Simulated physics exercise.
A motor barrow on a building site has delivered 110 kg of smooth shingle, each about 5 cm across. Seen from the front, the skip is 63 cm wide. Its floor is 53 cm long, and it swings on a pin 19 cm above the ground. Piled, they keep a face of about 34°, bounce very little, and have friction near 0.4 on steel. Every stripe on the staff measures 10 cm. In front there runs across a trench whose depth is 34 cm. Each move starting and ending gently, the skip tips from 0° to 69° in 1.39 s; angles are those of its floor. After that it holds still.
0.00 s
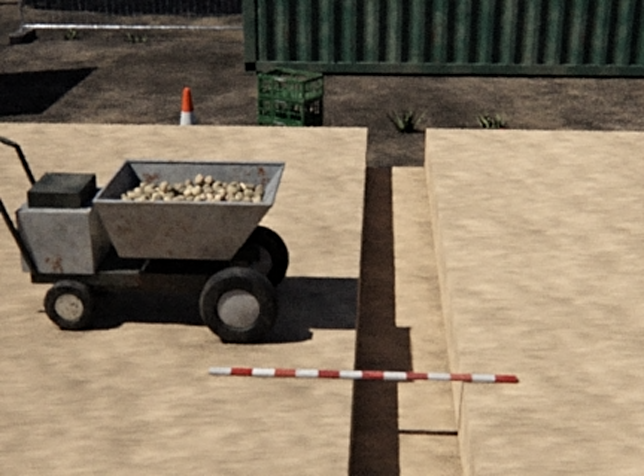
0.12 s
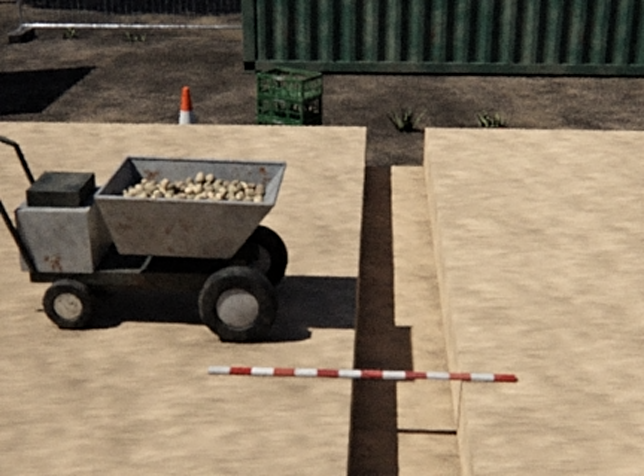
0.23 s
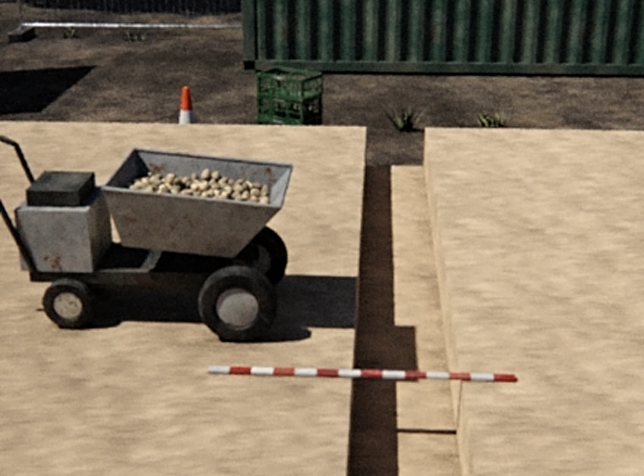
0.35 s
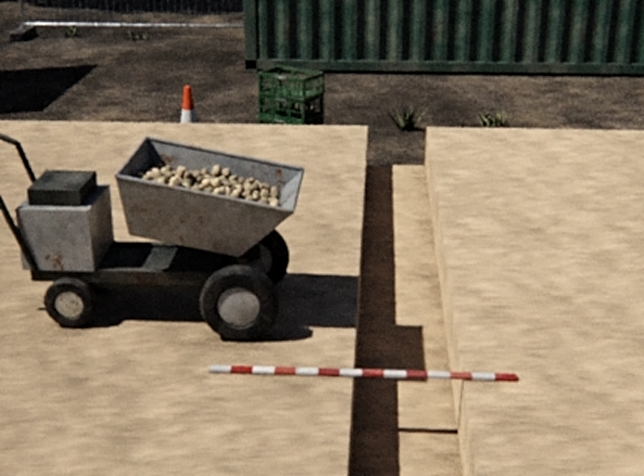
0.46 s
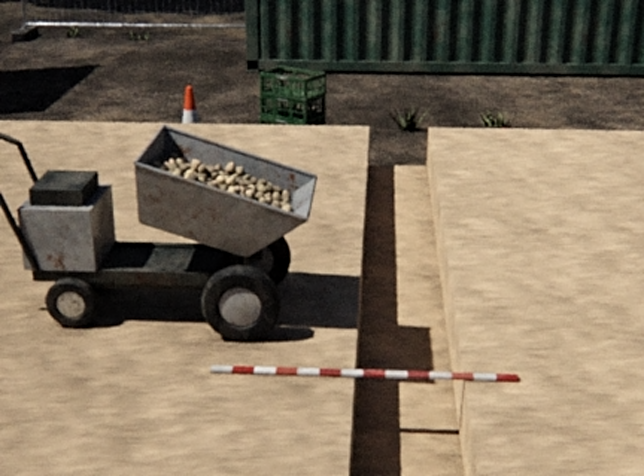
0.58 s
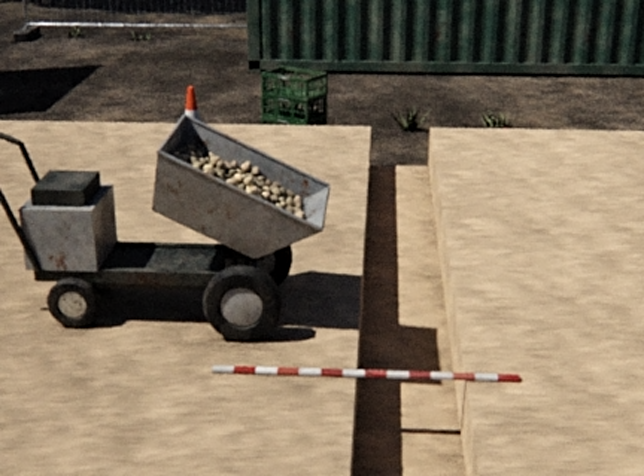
The grey skip of a motor barrow, loaded with smooth pale stones, slowly lifts at its left end and tilts down toward the right, beside a narrow trench crossed by a red-and-white staff, while the wheels stay still.
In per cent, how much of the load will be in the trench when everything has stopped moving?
Around 100 per cent of it.
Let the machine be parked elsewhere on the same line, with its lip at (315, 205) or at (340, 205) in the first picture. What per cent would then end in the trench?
I'd say some 90 per cent and some 60 per cent.
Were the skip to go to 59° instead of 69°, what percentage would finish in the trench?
Roughly 75% would end there.
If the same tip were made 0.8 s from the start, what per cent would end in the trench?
It would be near 100 percent.
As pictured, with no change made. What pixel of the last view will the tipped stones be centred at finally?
Roughly at pixel (412, 365).
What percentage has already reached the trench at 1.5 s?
By that moment, roughly 45 per cent of the load.
After 1.0 s the floor is at 58°; 100 % in the skip; the foremost stones are at (350, 255).
After 1.5 s the floor is at 69°; 57 % in the skip, 43 % in the trench; the foremost stones are at (449, 368).
After 1.8 s the floor is at 69°; 26 % in the skip, 74 % in the trench; the foremost stones are at (450, 365).
After 3.8 s the floor is at 69°; 0 % in the skip, 100 % in the trench; the foremost stones are at (450, 356).
